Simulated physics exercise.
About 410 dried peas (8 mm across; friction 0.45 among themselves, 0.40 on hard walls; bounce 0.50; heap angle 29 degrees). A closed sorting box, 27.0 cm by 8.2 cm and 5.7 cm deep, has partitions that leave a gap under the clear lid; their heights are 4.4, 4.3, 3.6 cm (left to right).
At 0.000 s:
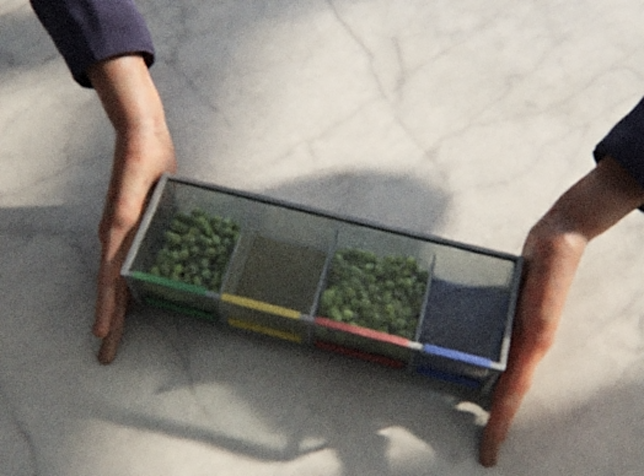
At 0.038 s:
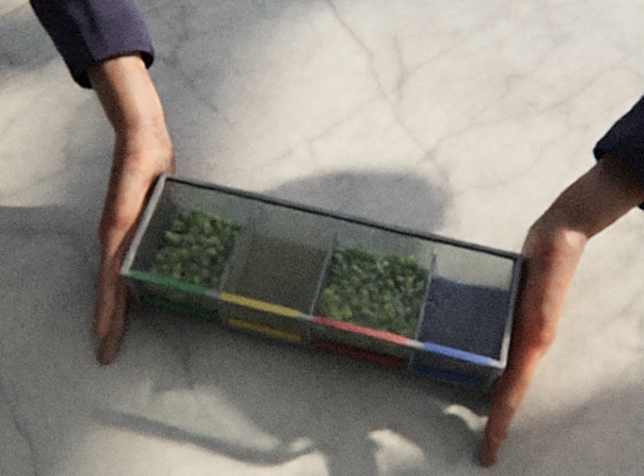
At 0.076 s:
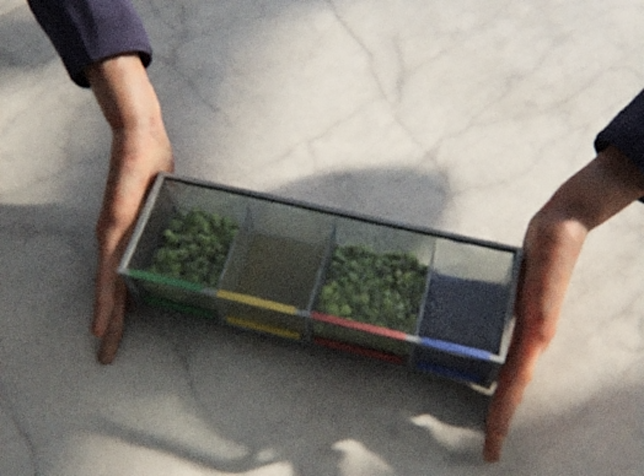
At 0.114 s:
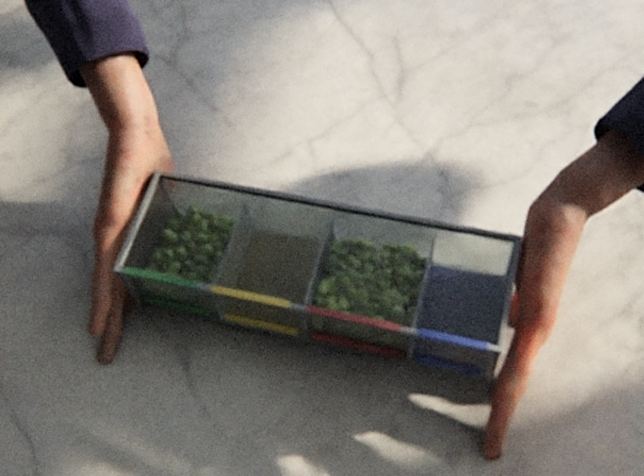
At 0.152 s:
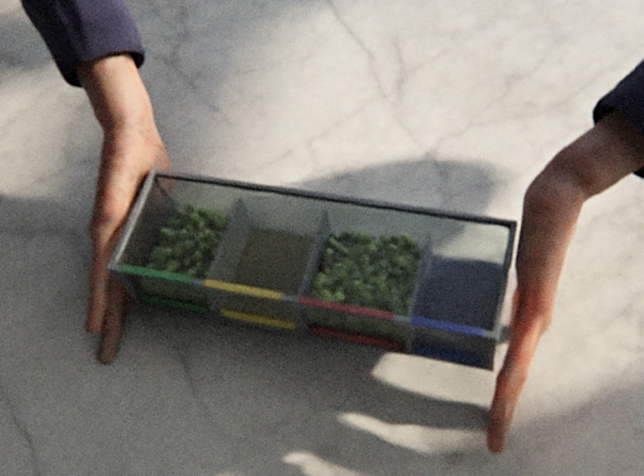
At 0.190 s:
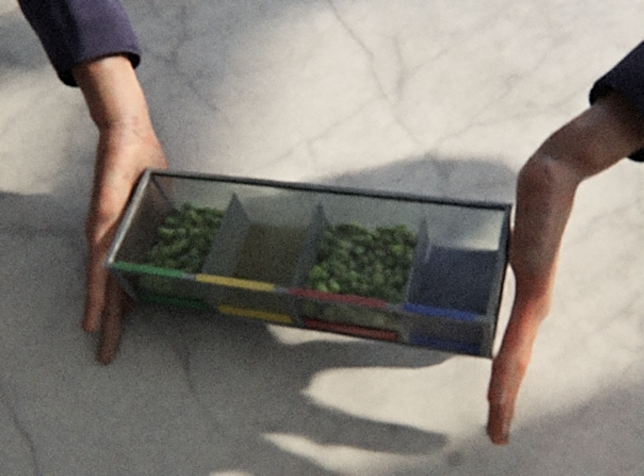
At first, two hands hold a clear, four-part box level above a pale marble surface, with green peas in the green- and red-marked sections and none in the yellow and blue. Then the hands tilt it slightly, slowly at first and then faster, while the peas stay in their sections.
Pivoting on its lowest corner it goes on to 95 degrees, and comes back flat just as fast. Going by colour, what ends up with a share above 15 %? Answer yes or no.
Red: Yes, blue: No, green: Yes, yellow: No.
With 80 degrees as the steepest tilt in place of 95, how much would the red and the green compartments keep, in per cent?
Red 50, green 45.
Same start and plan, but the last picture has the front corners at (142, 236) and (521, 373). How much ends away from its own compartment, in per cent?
It would be near 45 per cent.
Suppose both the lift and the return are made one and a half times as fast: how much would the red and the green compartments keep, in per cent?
In that case red 55; green 45.
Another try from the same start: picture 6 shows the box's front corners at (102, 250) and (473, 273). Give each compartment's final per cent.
Red 55, blue 0, green 45, yellow 0.
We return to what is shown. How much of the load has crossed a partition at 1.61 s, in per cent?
Some 5 per cent.
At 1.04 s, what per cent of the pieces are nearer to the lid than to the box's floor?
Roughly 40 per cent.
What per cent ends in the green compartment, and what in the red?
Green 45; red 55.
After 1.04 s, tilt 95 degrees; red 55 %, green 40 %.
After 1.61 s, tilt 43 degrees; red 55 %, green 45 %.
Then, at 2.24 s, tilt 0 degrees; red 55 %, green 45 %.
By 2.8 s all is still; red 55 %, blue 0 %, green 45 %, yellow 0 %.
